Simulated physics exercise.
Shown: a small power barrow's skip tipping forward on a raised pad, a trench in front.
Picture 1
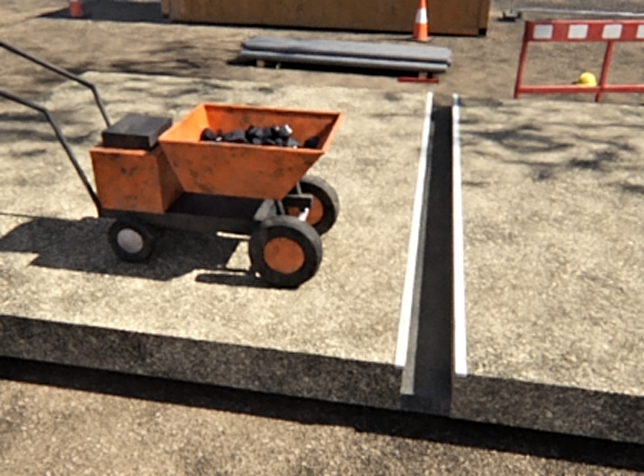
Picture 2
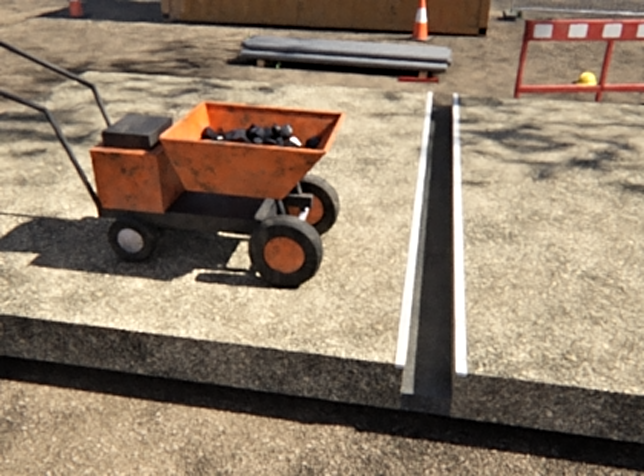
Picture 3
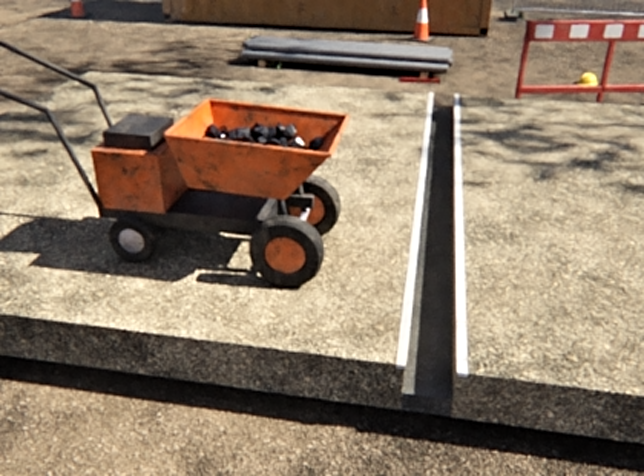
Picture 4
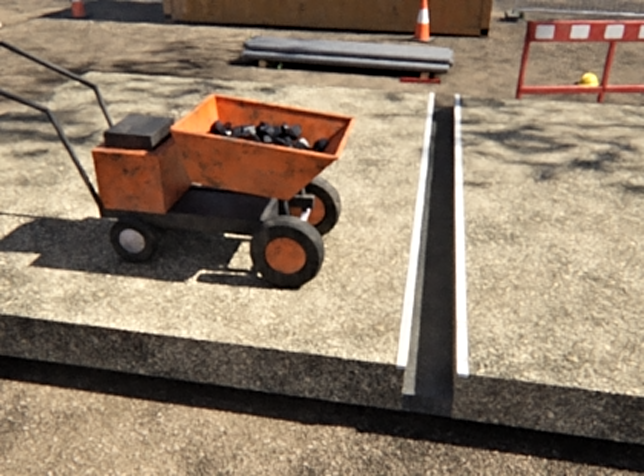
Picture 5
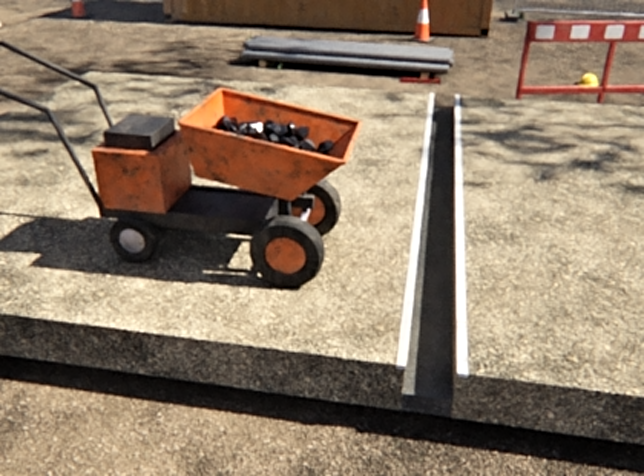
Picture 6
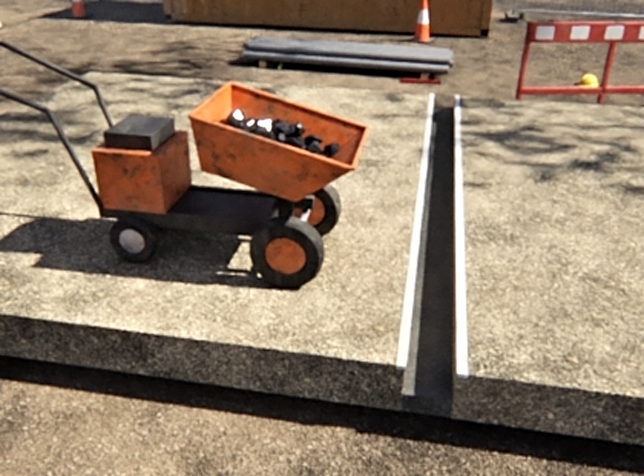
An orange skip full of black lumps sat level on a small wheeled barrow, then tilted slightly forward to the right, its back end rising, while the wheels stayed still before a narrow trench.
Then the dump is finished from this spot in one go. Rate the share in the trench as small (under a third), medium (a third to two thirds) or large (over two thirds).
Large.
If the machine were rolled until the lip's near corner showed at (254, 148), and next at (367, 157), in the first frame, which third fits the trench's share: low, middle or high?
In the first case under a third, in the second case one to two thirds.
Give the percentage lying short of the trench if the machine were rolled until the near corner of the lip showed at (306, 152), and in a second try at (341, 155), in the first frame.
Around 20 and 0 per cent respectively.
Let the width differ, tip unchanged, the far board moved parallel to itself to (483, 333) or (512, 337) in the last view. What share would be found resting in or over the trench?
Respectively, 100 % and 100 %.
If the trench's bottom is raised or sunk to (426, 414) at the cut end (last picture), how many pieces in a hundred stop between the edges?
I'd say roughly 100 in a hundred.
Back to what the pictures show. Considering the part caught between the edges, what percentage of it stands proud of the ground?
I'd put it near 15 per cent.
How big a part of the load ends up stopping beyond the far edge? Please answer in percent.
5 percent.
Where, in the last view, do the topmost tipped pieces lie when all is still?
Around (424, 267).
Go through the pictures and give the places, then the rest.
Lip of the skip near (323, 153), level; top of the load near (257, 146), lumps of coal; first edge of the trench near (404, 323); far edge near (460, 330), the trench under half as wide as the skip, and about half as deep as wide, in the first frame.
Lip of the skip near (324, 153), level; top of the load near (258, 146), in the second frame.
Lip of the skip near (329, 155), tipped barely; top of the load near (241, 140), in the third frame.
Lip of the skip near (336, 159), tipped a little; top of the load near (246, 138), in the fourth frame.
Lip of the skip near (343, 163), tipped a little; top of the load near (252, 135), in the fifth frame.
Lip of the skip near (352, 169), tipped a little; top of the load near (244, 135); first edge of the trench near (406, 324); far edge near (462, 331), in the sixth frame.
Shortly afterwards, skip tipped steeply; the whole lot in the skip.
Next, skip tipped steeply; all but a few in the skip; only a few short of the trench; a little in or heaped over the trench; only a few falling.
Some moments later, skip tipped right over; a little in the skip; a little short of the trench; the bulk in or heaped over the trench; a little beyond it.
In the end, skip tipped right over; only a few in the skip; a little short of the trench; the bulk in or heaped over the trench; a little beyond it.
